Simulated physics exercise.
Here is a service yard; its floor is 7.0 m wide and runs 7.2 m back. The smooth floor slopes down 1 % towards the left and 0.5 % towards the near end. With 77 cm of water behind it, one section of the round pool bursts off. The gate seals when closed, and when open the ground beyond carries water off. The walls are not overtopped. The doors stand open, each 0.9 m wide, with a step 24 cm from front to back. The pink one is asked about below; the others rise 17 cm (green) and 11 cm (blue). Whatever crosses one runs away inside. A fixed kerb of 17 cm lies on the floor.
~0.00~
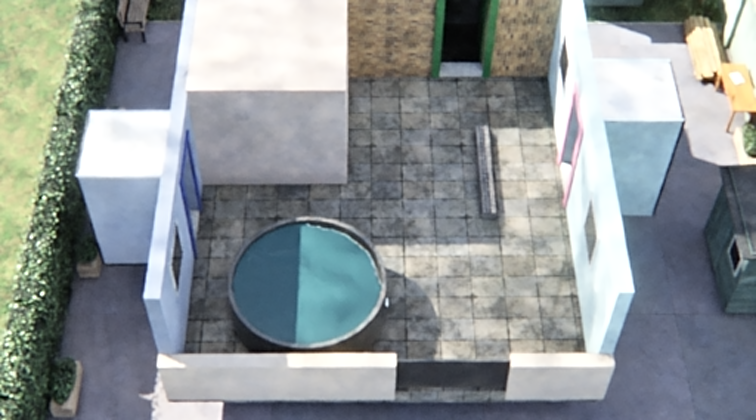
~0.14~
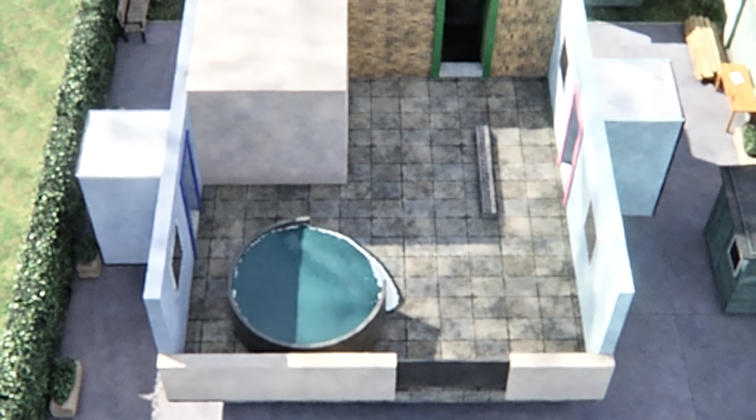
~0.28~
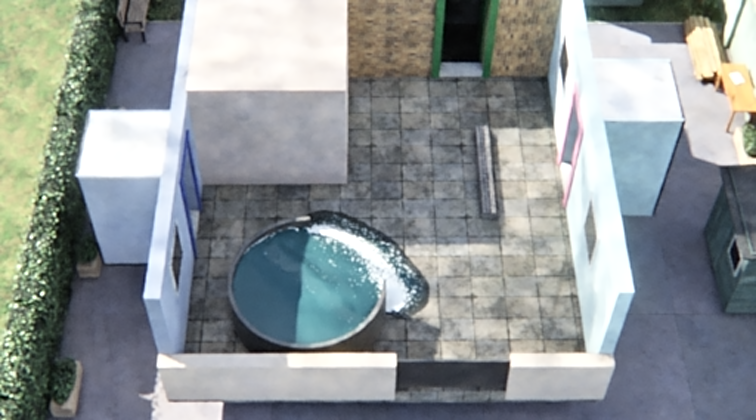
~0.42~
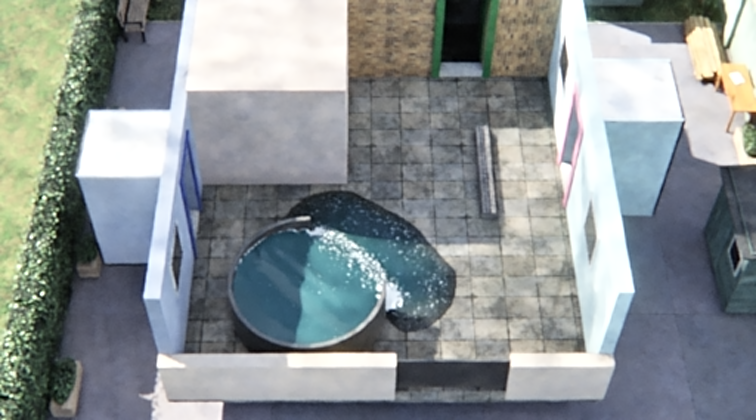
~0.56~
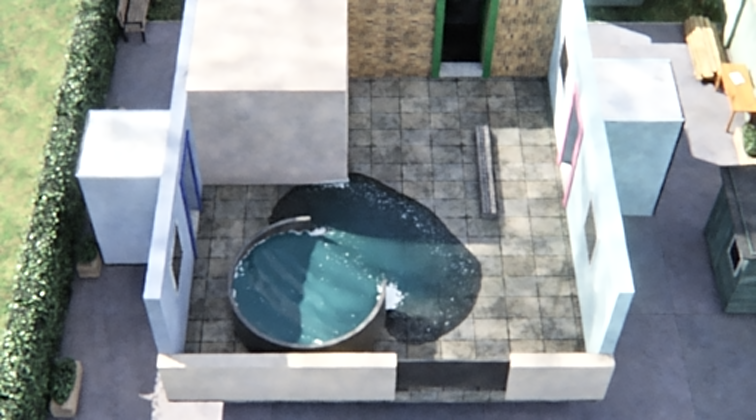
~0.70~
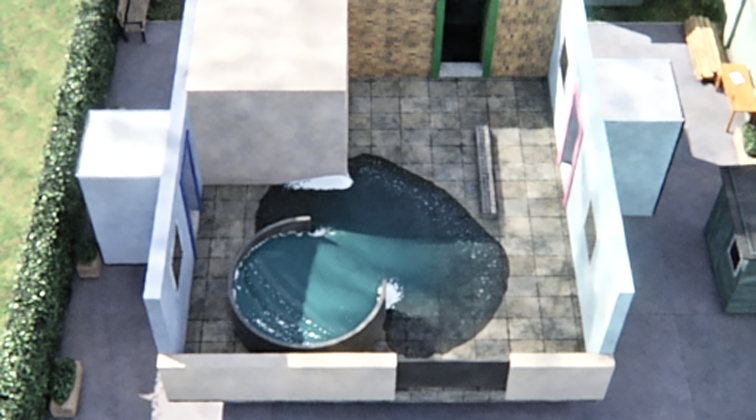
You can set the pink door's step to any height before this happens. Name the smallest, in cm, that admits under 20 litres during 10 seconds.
At least 14.5 cm or so.
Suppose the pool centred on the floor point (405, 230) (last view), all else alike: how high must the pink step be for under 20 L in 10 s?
Then roughly 18 cm.
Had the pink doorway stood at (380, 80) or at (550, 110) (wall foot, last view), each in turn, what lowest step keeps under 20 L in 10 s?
Roughly 19 and 18 cm.
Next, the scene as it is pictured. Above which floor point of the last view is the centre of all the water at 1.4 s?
At about (351, 271).
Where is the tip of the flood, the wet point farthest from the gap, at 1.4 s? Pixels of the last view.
Around (422, 89).
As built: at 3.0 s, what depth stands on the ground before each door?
Depths in cm: Pink 17, green 35, blue 8.
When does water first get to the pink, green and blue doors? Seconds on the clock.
Arrival: Pink 1.4 s, green 1.6 s, blue 2.0 s.
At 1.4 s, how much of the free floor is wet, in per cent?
About 55 per cent.
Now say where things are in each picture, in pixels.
The first frame shows still water, 77 cm deep, in the round pool at (308, 282); the pink door at (571, 150) is dry.
In the second frame, water pours out on the far side and has run 0.3 m, to (398, 297); about 8 cm deep outside, 77 cm at the back.
In the third frame, water pours out on the far side and has run 0.8 m, to (424, 286); about 11 cm deep outside, 77 cm at the back.
In the fourth frame, the front is at (450, 272), 1.4 m from the gap on the far side; 4.3 m2 of floor is wet, 77 cm left at the back.
In the fifth frame, the front is at (475, 263), 1.9 m from the gap on the far side; 7.1 m2 of floor is wet, 77 cm left at the back.
In the sixth frame, the gap is on the far side, the front 2.4 m out at (500, 250); the back of the round pool holds 73 cm; 2.0 m in a straight line remain to the pink door at (571, 150).
After 1.4 s water covers 55 % of the floor, deepest (32 cm) near (361, 259); 7 cm at the pink door, 0 litres in over its 13 cm step.
After 3.0 s water covers 80 % of the floor, deepest (43 cm) near (542, 82); 17 cm at the pink door, 15 litres in over its 13 cm step.
After 10.0 s water covers 95 % of the floor, deepest (26 cm) near (340, 370); 8 cm at the pink door, 31 litres in over its 13 cm step.
At the pink door as built, the water arrived by 1.4 s and peaked near 20 cm at 2.4 s.
Run again over the same 10 s with other heights there, 35 litres in over 12.5 cm, 8 litres over 17 cm. The limit of 20 litres is kept from about 14.5 cm up.
